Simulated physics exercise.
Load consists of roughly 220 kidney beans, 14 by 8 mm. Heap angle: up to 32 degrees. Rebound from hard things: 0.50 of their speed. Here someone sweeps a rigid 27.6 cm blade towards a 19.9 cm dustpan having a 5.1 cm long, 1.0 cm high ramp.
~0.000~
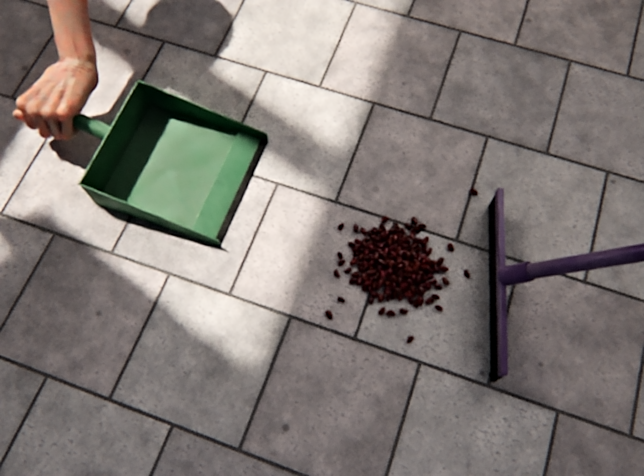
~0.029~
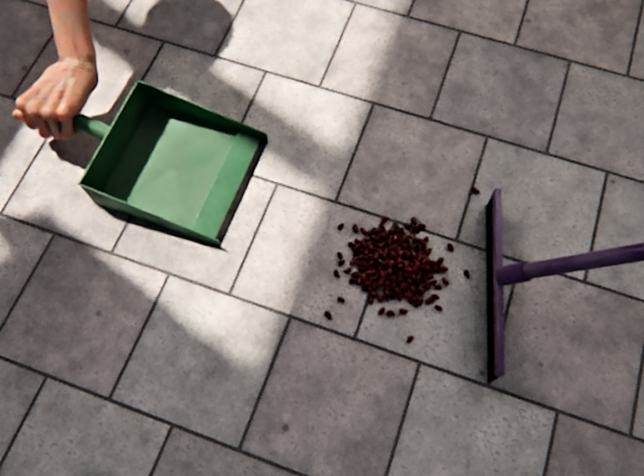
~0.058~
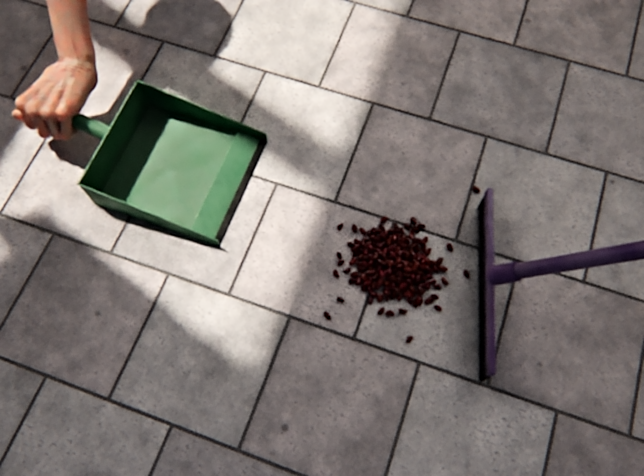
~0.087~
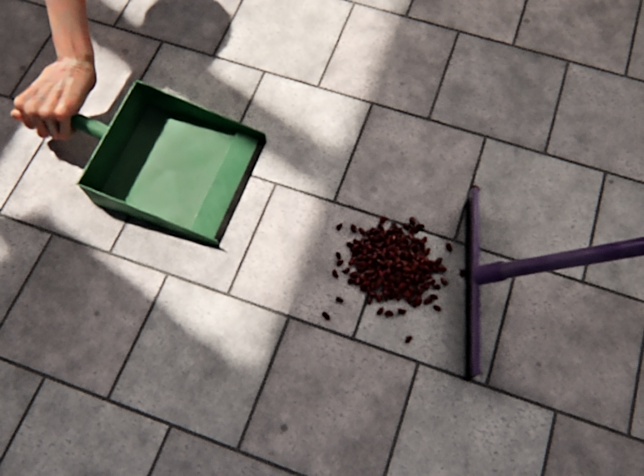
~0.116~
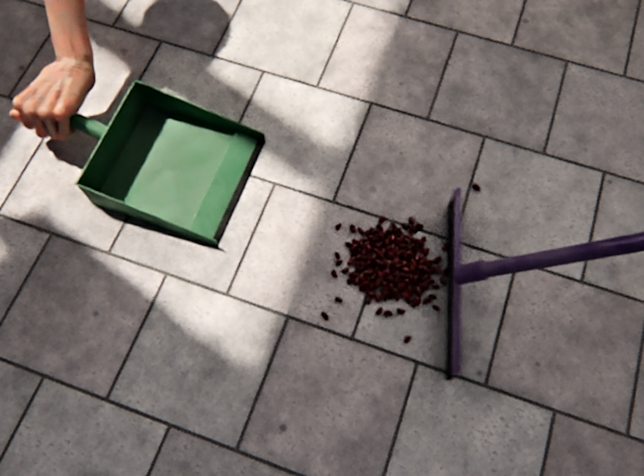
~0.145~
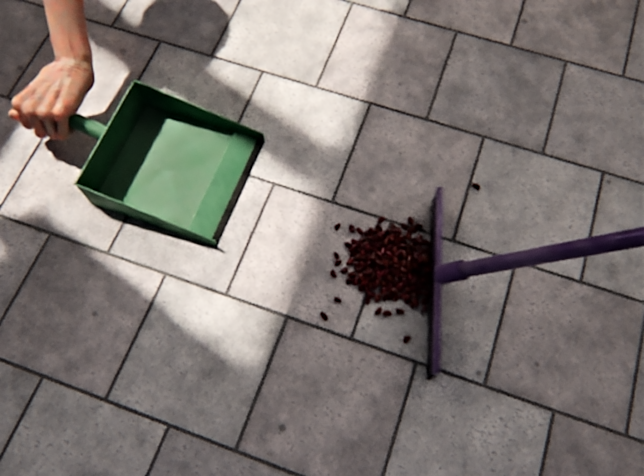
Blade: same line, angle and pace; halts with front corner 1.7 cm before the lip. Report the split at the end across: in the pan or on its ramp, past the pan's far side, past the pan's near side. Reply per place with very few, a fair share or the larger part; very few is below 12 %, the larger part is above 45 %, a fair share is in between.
Pan: A fair share; far side: Very few; near side: The larger part.
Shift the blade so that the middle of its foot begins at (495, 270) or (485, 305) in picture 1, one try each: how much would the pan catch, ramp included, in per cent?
15 and 15 per cent, roughly.
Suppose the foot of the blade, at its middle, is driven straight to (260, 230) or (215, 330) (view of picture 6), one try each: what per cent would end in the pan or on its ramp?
Some 30 and 5 per cent.
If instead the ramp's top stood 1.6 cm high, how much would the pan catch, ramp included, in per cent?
Estimate with the new ramp: Some 15 in a hundred.
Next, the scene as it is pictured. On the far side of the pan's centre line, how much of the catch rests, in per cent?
Something like 20 per cent of the catch.
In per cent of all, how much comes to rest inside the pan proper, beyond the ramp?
Estimate: About 5 %.
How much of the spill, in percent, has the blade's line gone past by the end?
About 5 percent.
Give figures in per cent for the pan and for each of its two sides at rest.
The pan holds 20 per cent at the end, the far side 0 per cent and the near side 60 per cent.
Then, at 0.32 s, middle of the blade 18 cm from the lip; 0 % over the lip, far side 0 %, near side 35 %.
After 0.43 s, middle of the blade 9 cm from the lip; 0 % over the lip, far side 0 %, near side 50 %.
After 0.68 s, middle of the blade 5 cm from the lip; 20 % over the lip, far side 0 %, near side 60 %.
At rest (2.6 s), pan 20 %, far side 0 %, near side 60 %, in front of the lip or behind the blade 20 %.
